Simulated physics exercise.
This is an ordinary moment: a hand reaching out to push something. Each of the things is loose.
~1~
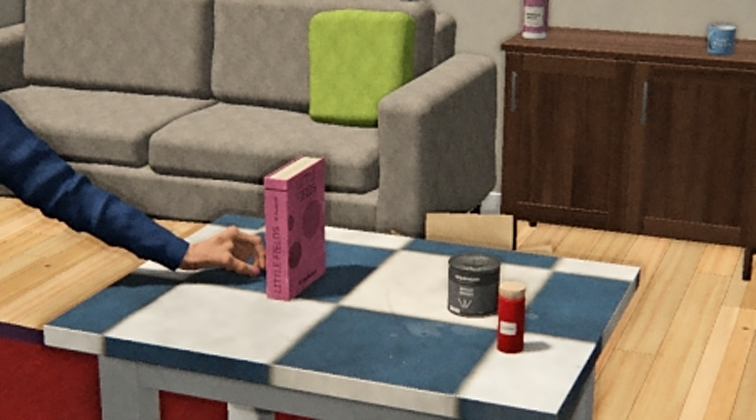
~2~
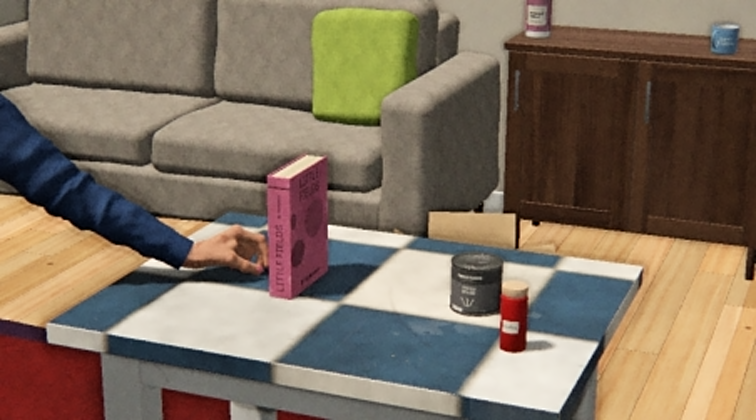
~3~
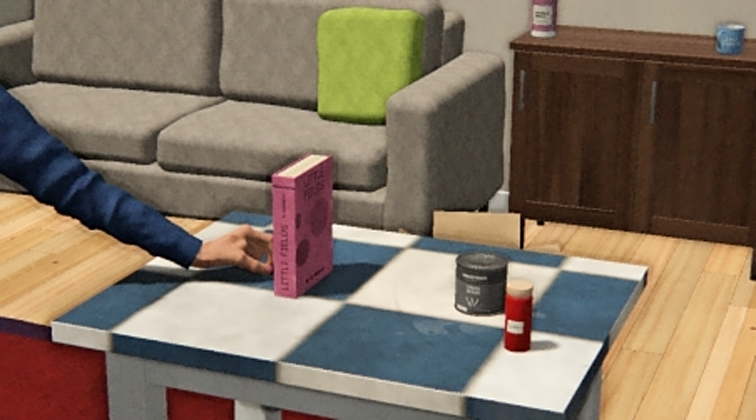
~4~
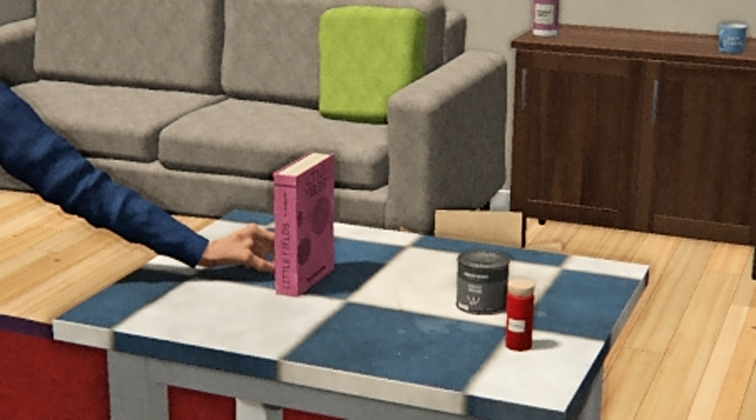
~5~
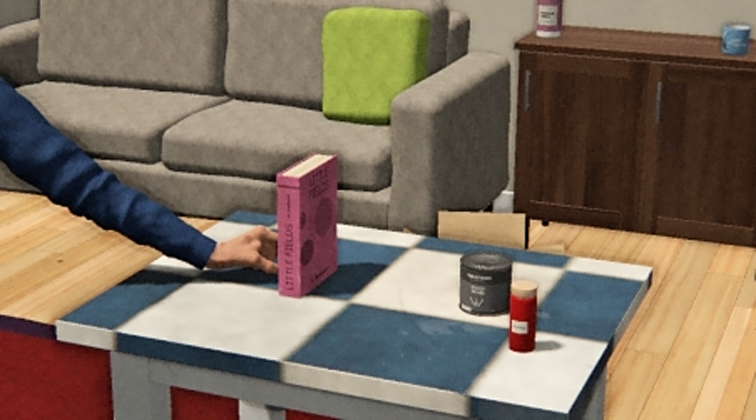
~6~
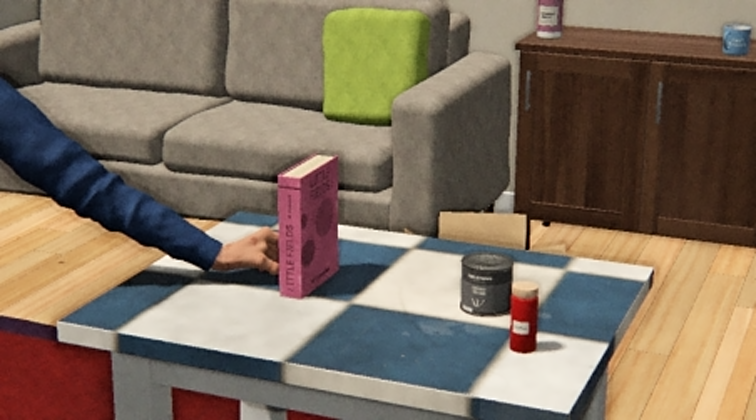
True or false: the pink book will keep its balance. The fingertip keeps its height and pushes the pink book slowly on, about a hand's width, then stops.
True.
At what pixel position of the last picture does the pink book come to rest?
The object ends up somewhere near (373, 234).
Then, 0.60 s after the last picture, pink book slid a little near (332, 228).
Then, 1.10 s after the last picture, pink book slid a little near (353, 231).
At rest, moved from the start, pink book. Seen from the same camera at the end, pink book near (373, 233).
